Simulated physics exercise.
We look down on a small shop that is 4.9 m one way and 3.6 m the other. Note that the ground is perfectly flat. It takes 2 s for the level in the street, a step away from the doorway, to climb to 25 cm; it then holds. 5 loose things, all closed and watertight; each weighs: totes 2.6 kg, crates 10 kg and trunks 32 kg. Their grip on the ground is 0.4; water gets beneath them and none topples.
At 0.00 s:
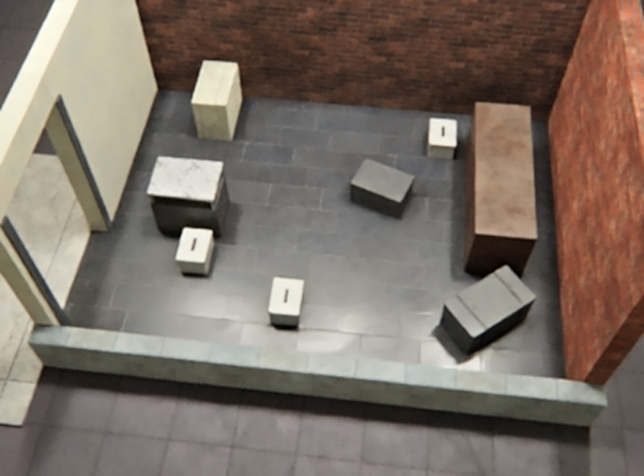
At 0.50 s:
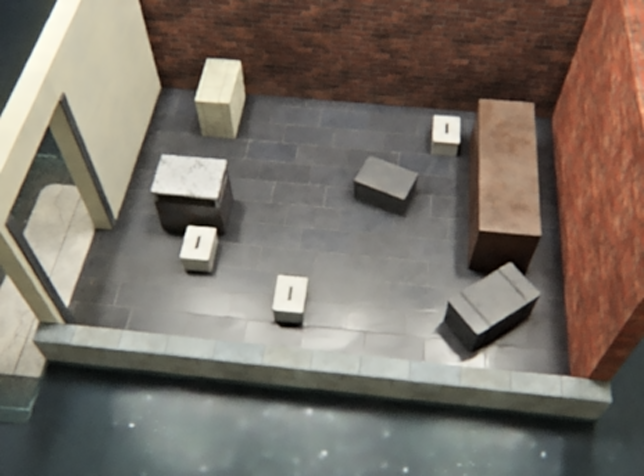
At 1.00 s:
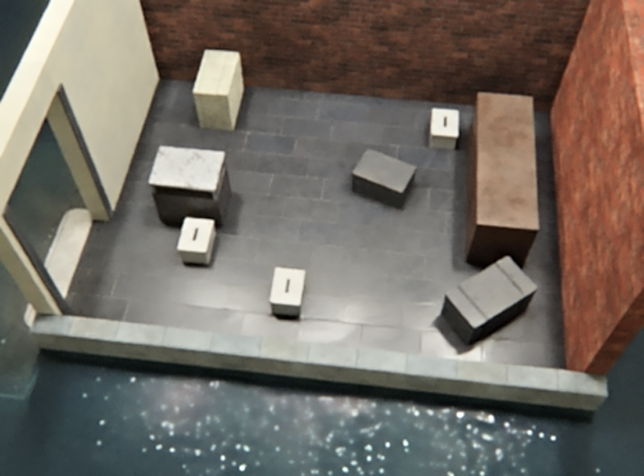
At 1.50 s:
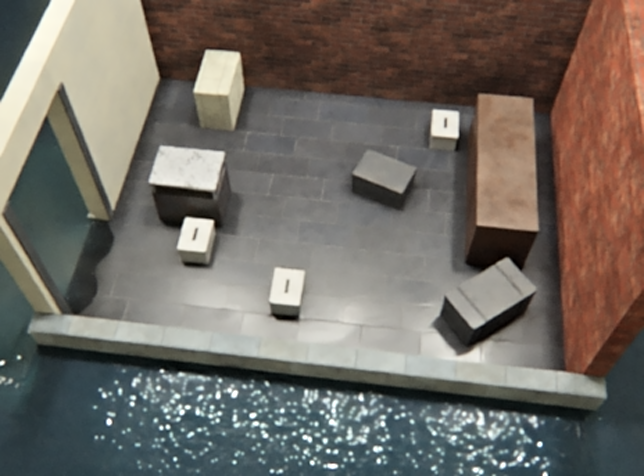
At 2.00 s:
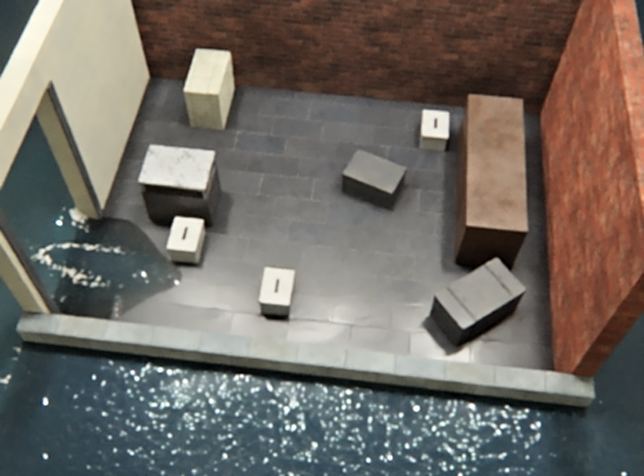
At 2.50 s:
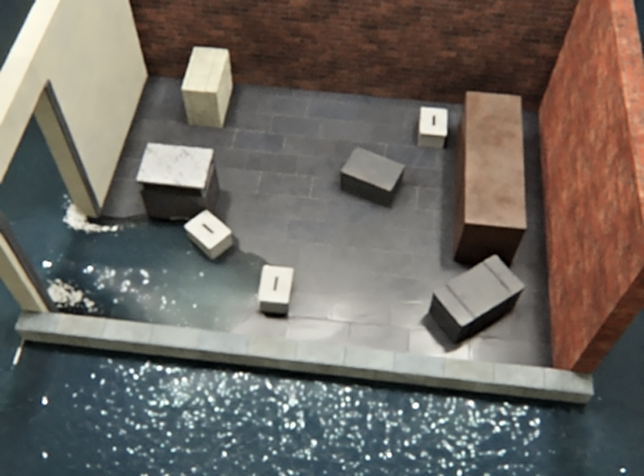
Dark water spreads over the paving outside a small brick-walled room, then enters through the doorway on the left and spreads across the grey floor, where a small white box beside the marble-topped block shifts and turns slightly.
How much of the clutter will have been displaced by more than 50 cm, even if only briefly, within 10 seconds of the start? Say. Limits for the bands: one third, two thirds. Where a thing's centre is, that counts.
Band: Top, two thirds or more.
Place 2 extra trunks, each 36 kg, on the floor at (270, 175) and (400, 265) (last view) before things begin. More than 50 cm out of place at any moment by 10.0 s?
Note: Item 1 stays inside the limit; item 2 exceeds the limit.
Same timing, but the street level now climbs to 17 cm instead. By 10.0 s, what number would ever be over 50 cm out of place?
In that case 5 of them.
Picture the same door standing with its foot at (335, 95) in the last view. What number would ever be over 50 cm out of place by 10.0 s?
Then the count would be 4.
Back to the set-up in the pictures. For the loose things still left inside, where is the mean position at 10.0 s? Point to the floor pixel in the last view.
Near (315, 201).
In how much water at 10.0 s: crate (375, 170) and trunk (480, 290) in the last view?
Around 7 cm and 15 cm.
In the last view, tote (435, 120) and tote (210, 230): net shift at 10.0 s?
250 cm, 100 cm.
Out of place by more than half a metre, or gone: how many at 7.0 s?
4.
After 3.5 s 2 of 5 are over 50 cm from their spots; 1 afloat.
After 4.5 s 2 of 5 are over 50 cm from their spots; 2 afloat.
After 7.0 s 4 of 5 are over 50 cm from their spots; 4 afloat.
After 10.0 s 5 of 5 are over 50 cm from their spots, and 5 have been at some point; 5 afloat.
